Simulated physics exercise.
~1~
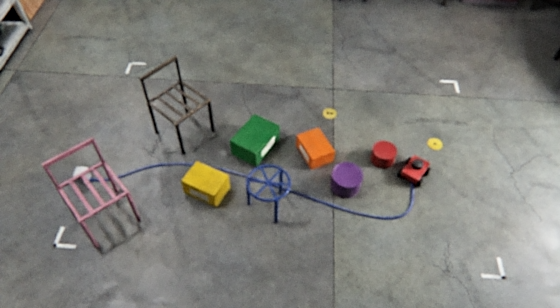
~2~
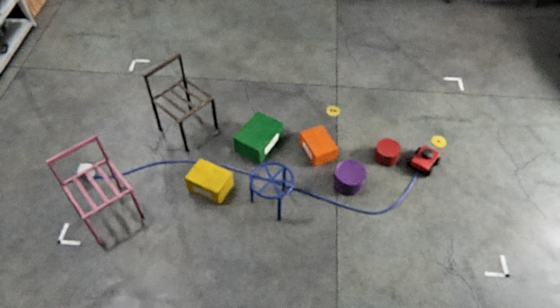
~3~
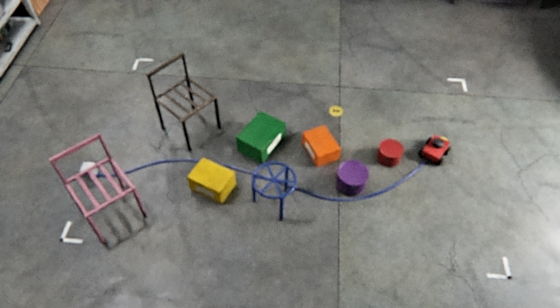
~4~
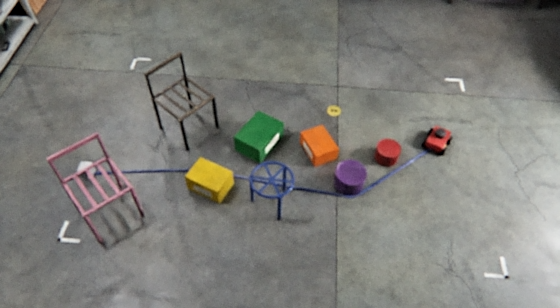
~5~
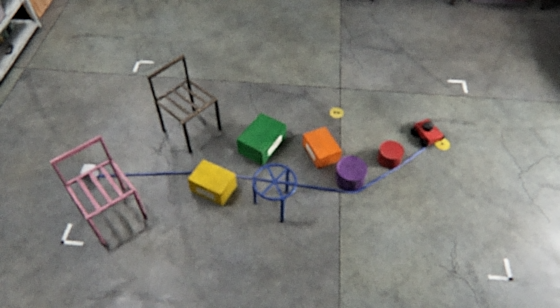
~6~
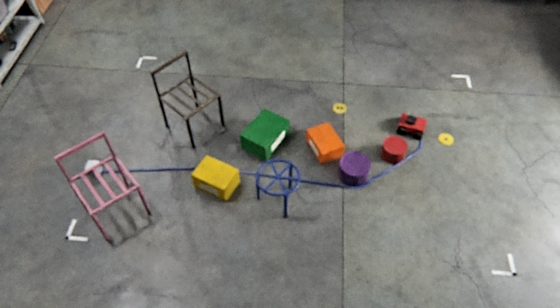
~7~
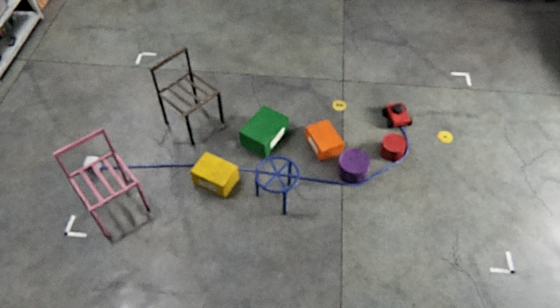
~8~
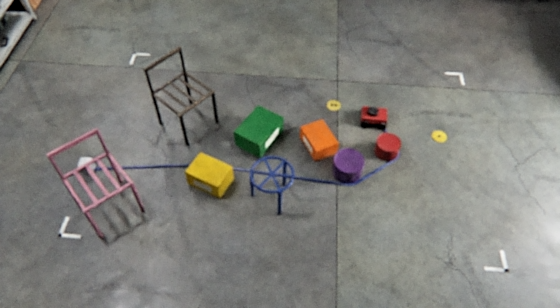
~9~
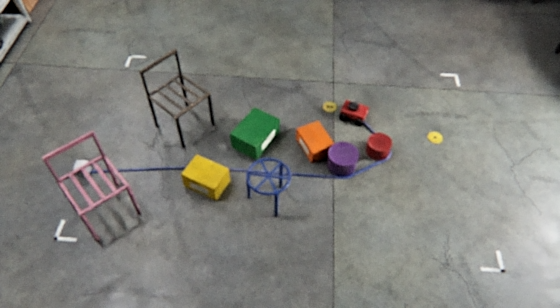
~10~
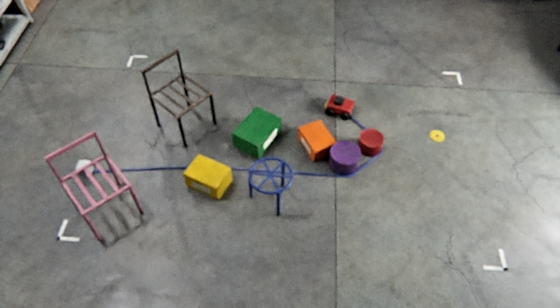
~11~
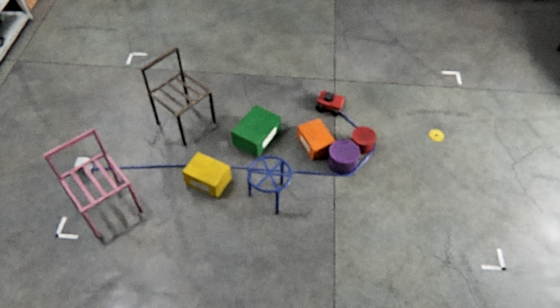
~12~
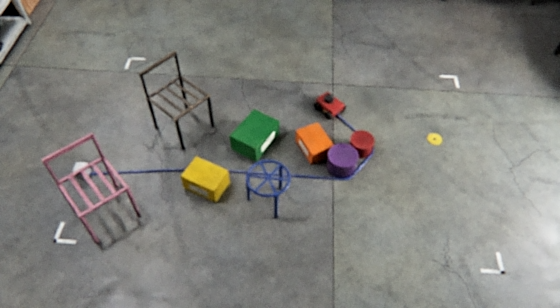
The clip shows a small red cart on a blue lead moving past boxes, chairs and a stool, first up and right, then curving back left. The lead shifts the purple bucket slightly and drags the red bin left beside it, and the cart stops above the orange box.
